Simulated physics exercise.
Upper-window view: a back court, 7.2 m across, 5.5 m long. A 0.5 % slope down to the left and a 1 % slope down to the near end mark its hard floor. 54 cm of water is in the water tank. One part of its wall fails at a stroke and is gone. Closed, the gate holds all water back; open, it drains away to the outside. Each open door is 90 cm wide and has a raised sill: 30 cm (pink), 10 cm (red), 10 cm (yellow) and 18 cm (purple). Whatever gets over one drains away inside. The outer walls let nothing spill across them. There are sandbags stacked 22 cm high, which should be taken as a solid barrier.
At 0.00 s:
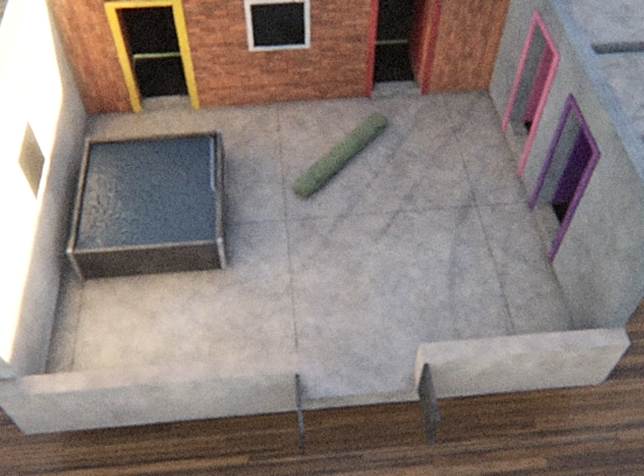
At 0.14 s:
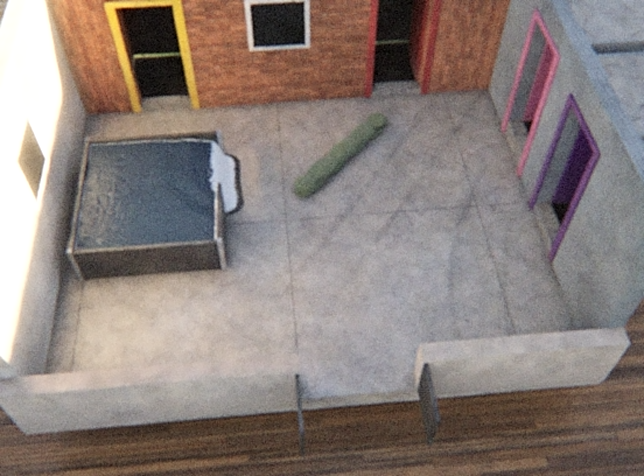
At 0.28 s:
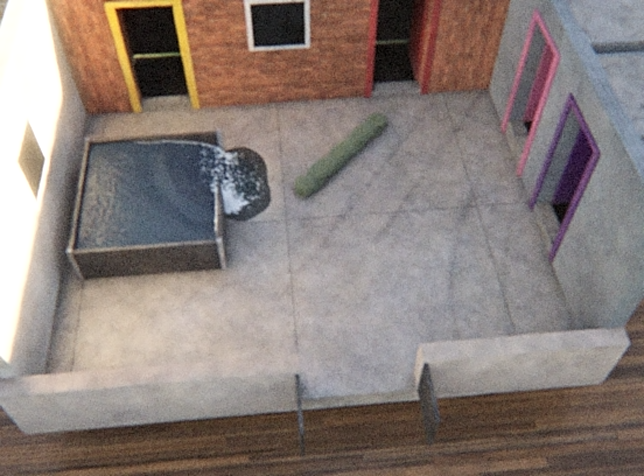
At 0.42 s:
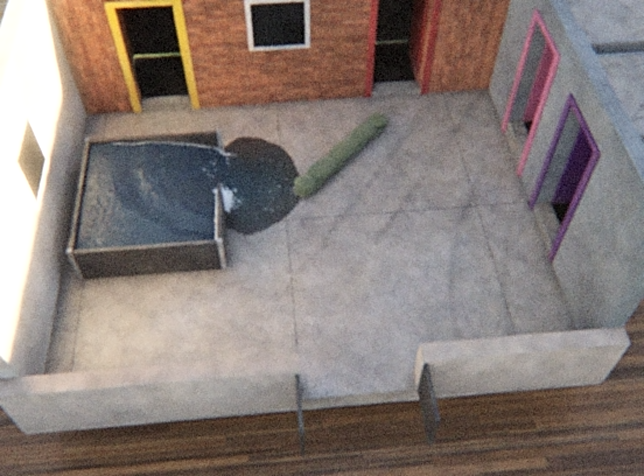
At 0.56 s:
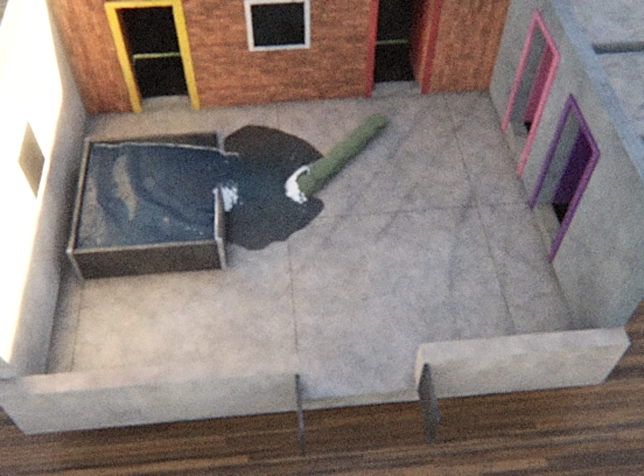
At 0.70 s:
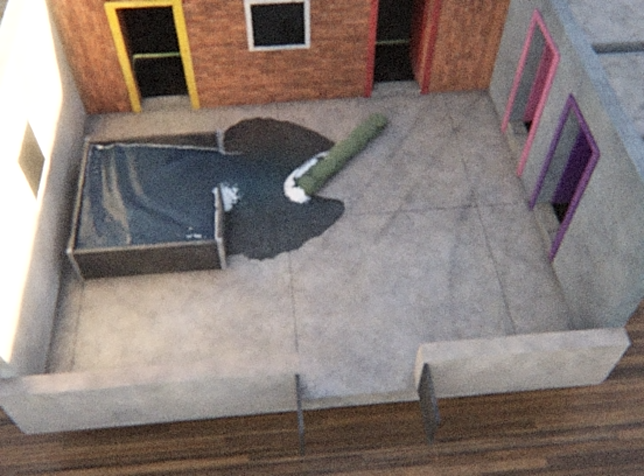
A dark, box-shaped water tank stands at the left of a grey-floored back court, seen from an upper window by an unmoving camera. A brick wall with yellow and red doorways runs behind, pink and purple doorways are at right, and green sandbags lie diagonally mid-court. The tank's right side opens, and water pours out, spreads in a dark sheet and foams white against the sandbags' near end.
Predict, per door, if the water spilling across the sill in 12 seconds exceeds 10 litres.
The pink door never tops the limit; the red door tops the limit; the yellow door never tops the limit; the purple door never tops the limit.
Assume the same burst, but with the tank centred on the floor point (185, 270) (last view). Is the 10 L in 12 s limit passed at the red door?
Lab note: Red door limit not exceeded.
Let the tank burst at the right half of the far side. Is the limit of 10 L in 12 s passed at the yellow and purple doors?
Yellow: Beyond limit; purple: Within limit.
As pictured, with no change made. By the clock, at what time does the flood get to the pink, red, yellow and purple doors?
Pink: 2.8 s; red: 1.5 s; yellow: 3.6 s; purple: 3.4 s.
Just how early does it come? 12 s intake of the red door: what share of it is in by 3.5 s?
About 70 per cent.
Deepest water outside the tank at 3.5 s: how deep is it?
Depth max: Approx. 24 cm.
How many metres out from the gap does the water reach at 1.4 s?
Roughly 3.4 m.
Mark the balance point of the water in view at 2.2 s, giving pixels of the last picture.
Near (223, 193).
After 1.4 s water covers 20 % of the floor and is deepest (30 cm) near (300, 177); pink door not reached, red door not reached, yellow door not reached, purple door not reached.
After 2.2 s water covers 35 % of the floor and is deepest (33 cm) near (343, 106); pink door not reached, red door 16 cm at the sill, 8 L in, yellow door not reached, purple door not reached.
After 3.5 s water covers 55 % of the floor and is deepest (24 cm) near (347, 127); pink door 12 cm at the sill, 0 L in, red door 14 cm at the sill, 28 L in, yellow door not reached, purple door 3 cm at the sill, 0 L in.
After 7.0 s water covers 70 % of the floor and is deepest (14 cm) near (522, 362); pink door 8 cm at the sill, 0 L in, red door 8 cm at the sill, 40 L in, yellow door 3 cm at the sill, 0 L in, purple door 4 cm at the sill, 0 L in.
After 12.0 s water covers 90 % of the floor and is deepest (12 cm) near (112, 398); pink door 3 cm at the sill, 0 L in, red door 3 cm at the sill, 40 L in, yellow door 8 cm at the sill, 0 L in, purple door 3 cm at the sill, 0 L in.
